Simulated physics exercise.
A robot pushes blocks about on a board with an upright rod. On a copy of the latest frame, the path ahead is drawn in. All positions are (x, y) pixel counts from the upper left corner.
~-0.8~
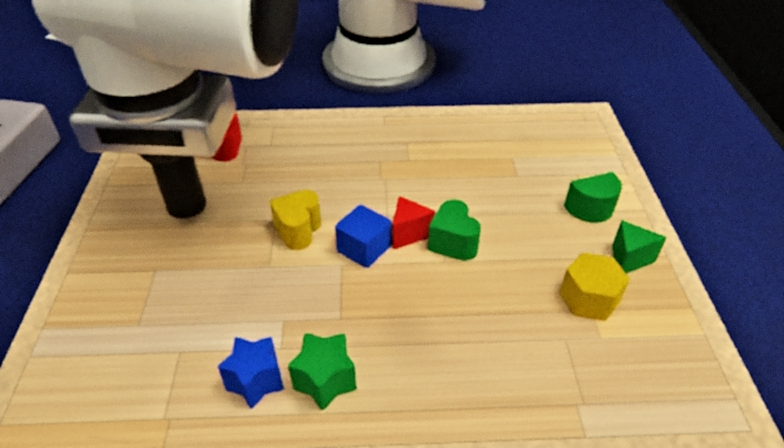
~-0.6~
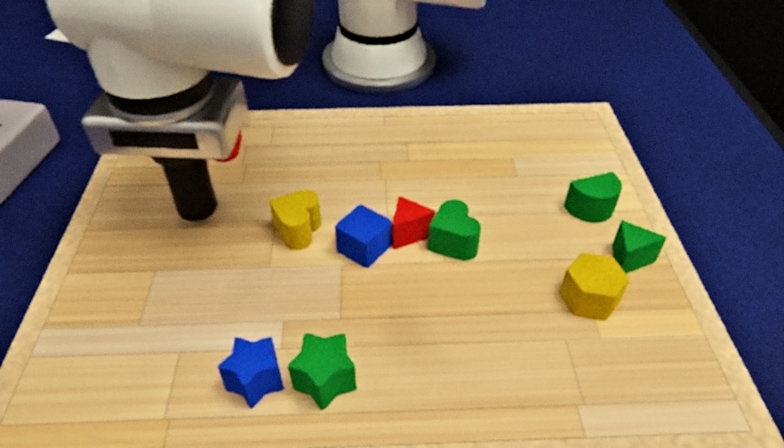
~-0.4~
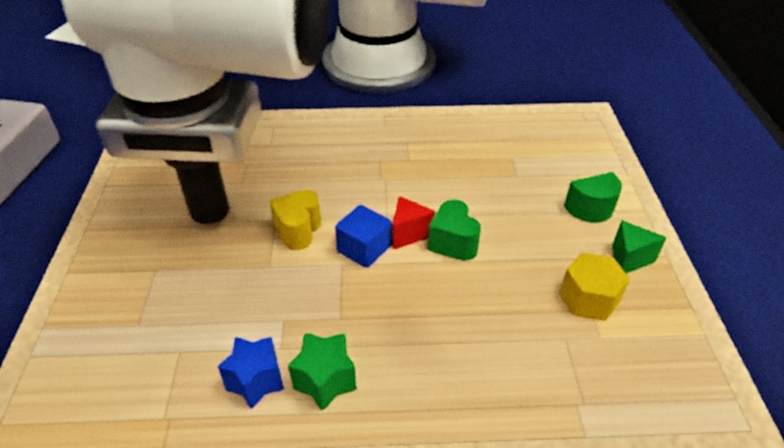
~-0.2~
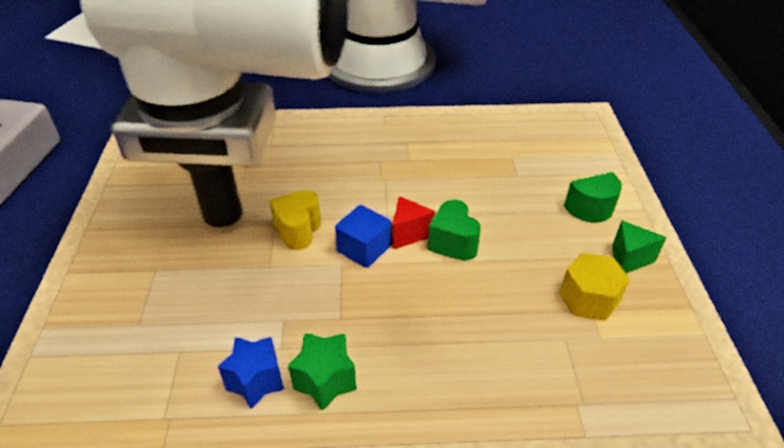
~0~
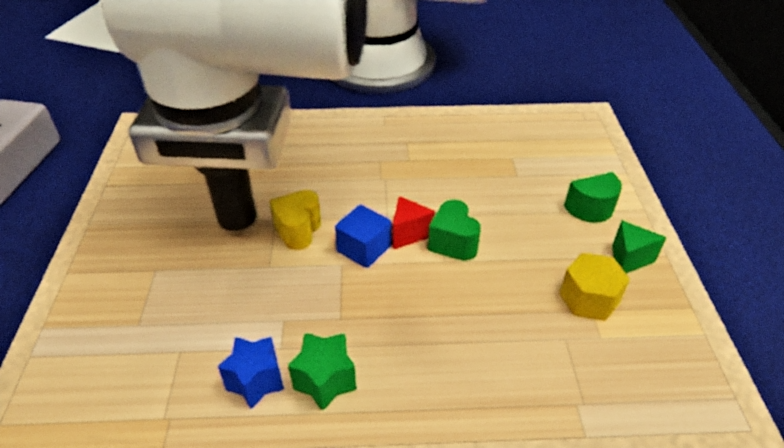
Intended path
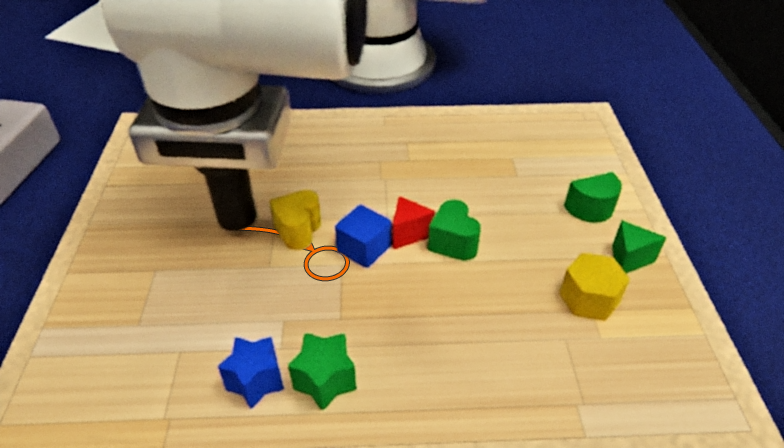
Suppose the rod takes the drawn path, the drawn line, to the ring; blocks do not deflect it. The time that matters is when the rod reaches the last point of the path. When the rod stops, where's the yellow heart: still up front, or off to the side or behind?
Gone from the front.
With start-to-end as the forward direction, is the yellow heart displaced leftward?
Answer: Yes.
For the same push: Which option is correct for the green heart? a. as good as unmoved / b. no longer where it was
a (as good as unmoved)
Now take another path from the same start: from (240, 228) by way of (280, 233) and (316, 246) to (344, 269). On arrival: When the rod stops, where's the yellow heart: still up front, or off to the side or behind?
Shed along the way.
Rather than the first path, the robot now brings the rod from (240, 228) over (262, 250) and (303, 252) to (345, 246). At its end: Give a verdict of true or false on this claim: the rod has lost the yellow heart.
It is true.
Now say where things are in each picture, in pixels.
In the first picture, rod tip at (187, 205); block tops, yellow heart at (295, 206); blue square block at (363, 223); red triangular block at (410, 210); green heart at (456, 218).
In the second picture, rod at (198, 208); blocks unchanged.
In the third picture, rod at (210, 211); blocks unchanged.
In the fourth picture, rod at (223, 214); blocks unchanged.
In the fifth picture, rod at (237, 217); yellow heart at (295, 206); blue square block at (363, 223); red triangular block at (410, 210); green heart at (456, 218).
Path on the board, from (240, 228) by way of (274, 232) and (304, 243) to (327, 263).
On the path given first. One third of the way, rod at (272, 221); yellow heart at (310, 206), turned 20° clockwise.
Two thirds of the way, rod at (303, 233); yellow heart at (340, 207), turned 20° clockwise; blue square block at (372, 225); red triangular block at (413, 210), turned 15° anticlockwise.
At the end, rod at (326, 252); yellow heart at (348, 207); blue square block at (381, 227); red triangular block at (417, 210), turned 30° anticlockwise; green heart in place.
